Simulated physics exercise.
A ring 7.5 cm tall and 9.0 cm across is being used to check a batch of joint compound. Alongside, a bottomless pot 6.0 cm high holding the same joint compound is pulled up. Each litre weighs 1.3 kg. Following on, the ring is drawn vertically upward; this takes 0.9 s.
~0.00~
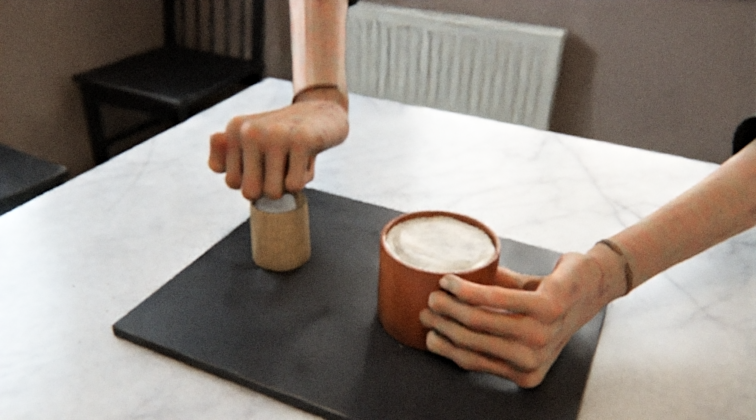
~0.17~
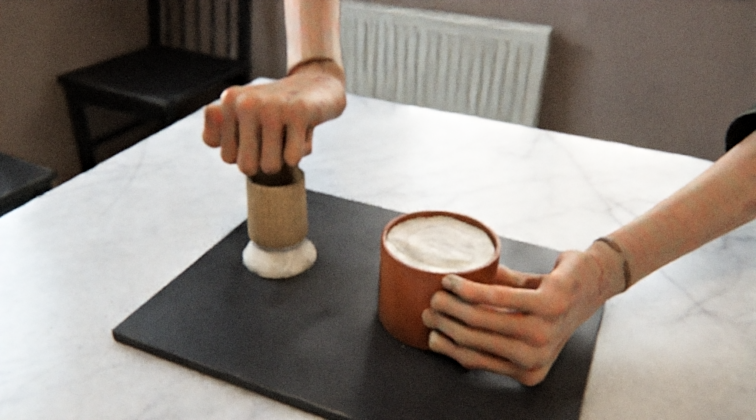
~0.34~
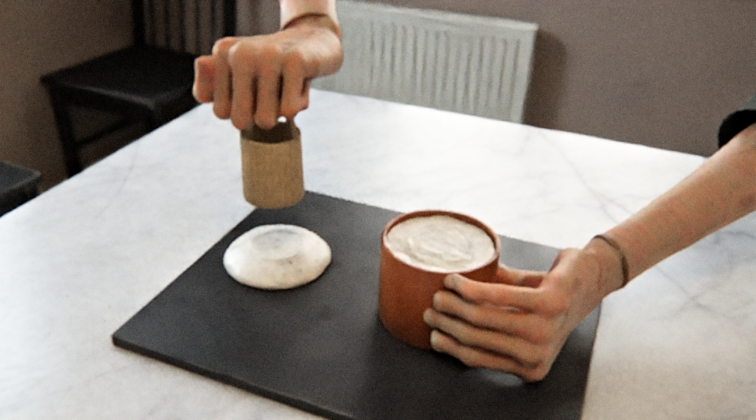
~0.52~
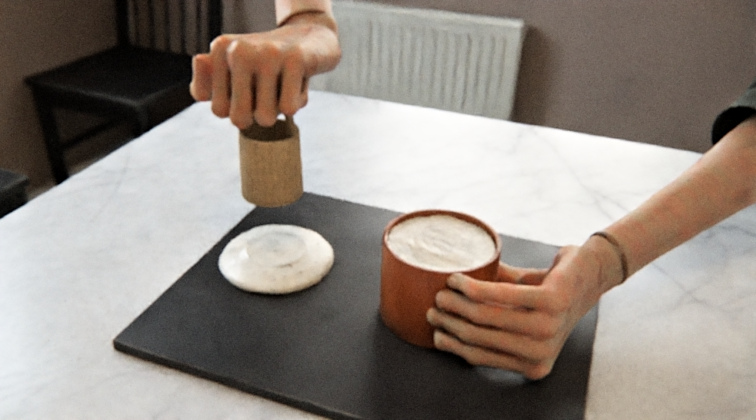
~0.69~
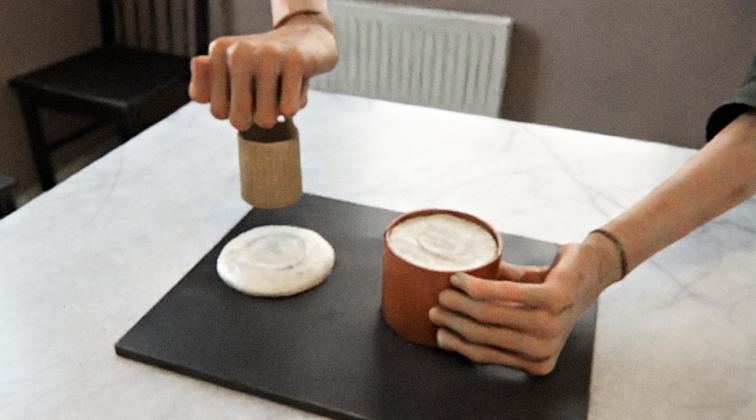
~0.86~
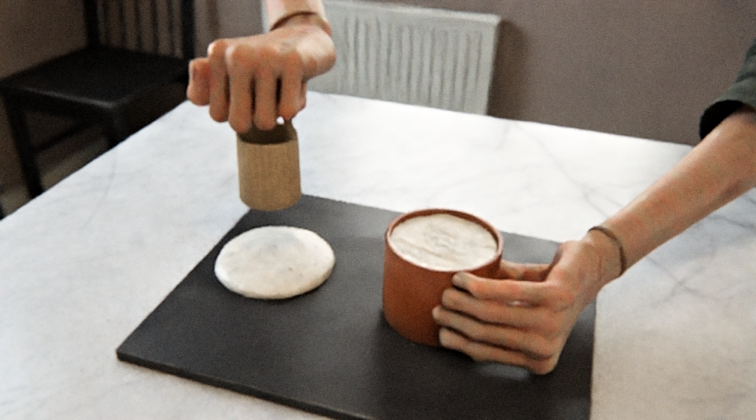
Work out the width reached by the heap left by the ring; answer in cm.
Some 21.7 cm.
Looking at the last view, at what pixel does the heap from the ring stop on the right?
Roughly at pixel (562, 327).
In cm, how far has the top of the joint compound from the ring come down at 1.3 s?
About 5.0 cm.
After 1.1 s, the ring is up 1.9 cm; the joint compound has come down 0.9 cm to 6.6 cm and is 13 cm wide.
After 1.3 s, the ring is up 4.6 cm; the joint compound has come down 4.8 cm to 2.7 cm and is 18 cm wide.
After 1.5 s, the ring is up 7.2 cm; the joint compound has come down 5.3 cm to 2.2 cm and is 20 cm wide.
After 1.8 s, the ring is clear; the joint compound has come down 5.4 cm to 2.1 cm and is 21 cm wide.
After 3.1 s, at rest, the ring is clear; the joint compound has come down 5.4 cm to 2.1 cm and is 22 cm wide.
